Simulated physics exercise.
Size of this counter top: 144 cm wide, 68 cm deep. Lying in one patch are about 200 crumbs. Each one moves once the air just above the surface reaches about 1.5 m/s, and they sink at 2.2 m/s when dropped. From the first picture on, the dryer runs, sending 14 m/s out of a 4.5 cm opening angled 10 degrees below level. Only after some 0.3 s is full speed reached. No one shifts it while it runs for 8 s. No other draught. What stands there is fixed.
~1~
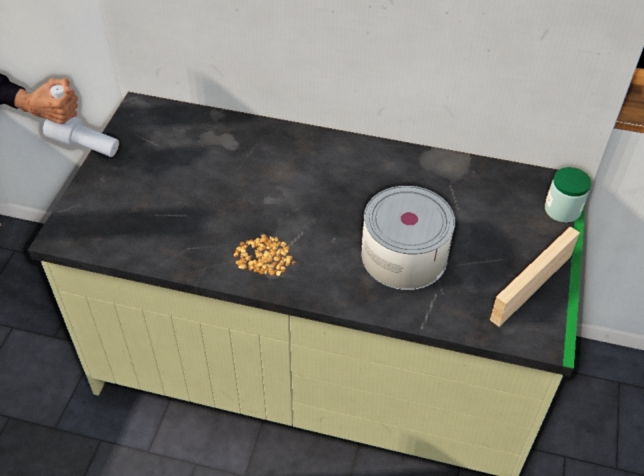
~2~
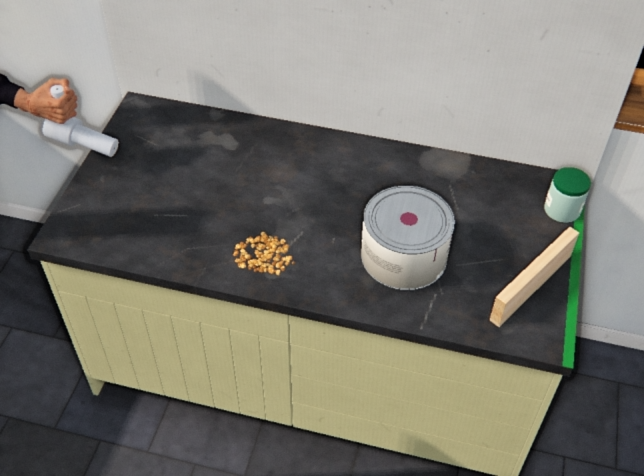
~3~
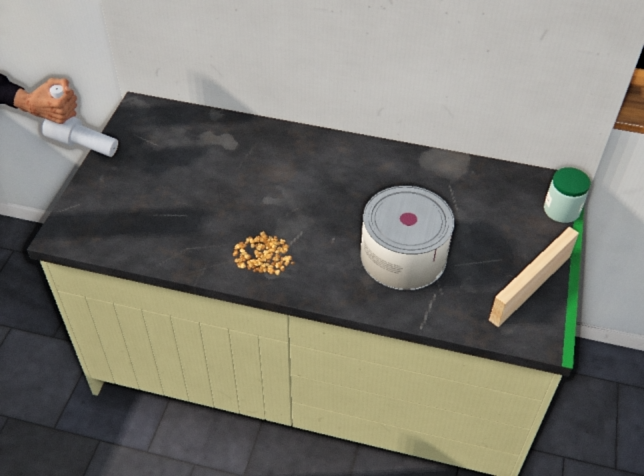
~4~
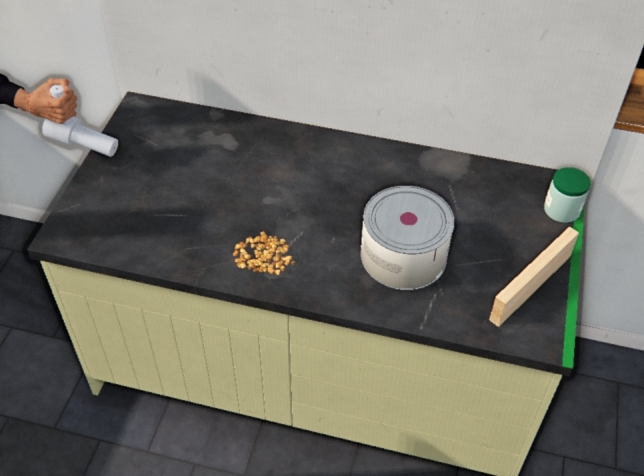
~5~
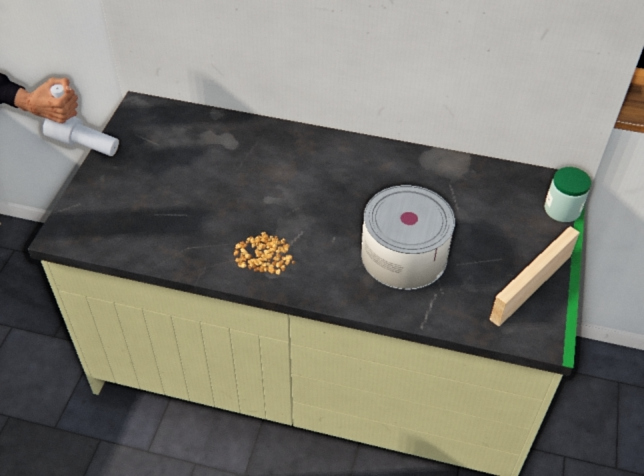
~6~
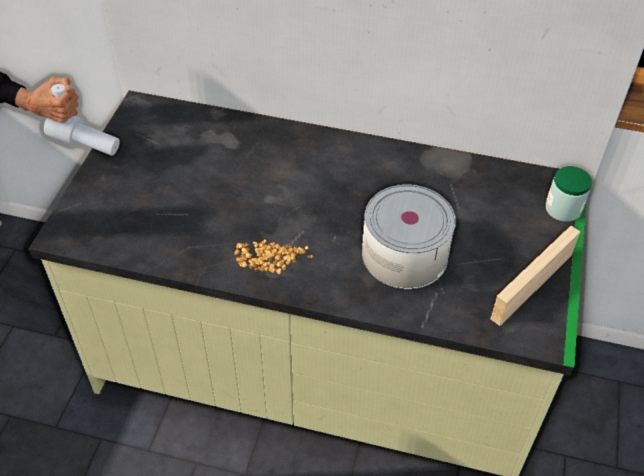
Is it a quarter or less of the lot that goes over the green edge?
At most a quarter is lost there.
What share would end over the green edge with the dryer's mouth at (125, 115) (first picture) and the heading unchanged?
Then around 0 percent.
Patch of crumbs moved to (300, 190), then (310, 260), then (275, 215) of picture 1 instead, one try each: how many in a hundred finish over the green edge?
80 %, 0 %, 40 %.
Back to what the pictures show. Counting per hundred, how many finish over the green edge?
Roughly 0 percent at the end.
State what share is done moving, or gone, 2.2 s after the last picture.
Roughly 100 % of them.
Then, 1.2 s after the last picture, 1 % are on the move or not yet settled, 0 % are over the green edge.
Then, 2.2 s after the last picture, 1 % are on the move or not yet settled, 0 % are over the green edge.
Then, 4.1 s after the last picture, 1 % are on the move or not yet settled, 0 % are over the green edge.
Then, 7.7 s after the last picture, at the end, 0 % are over the green edge.
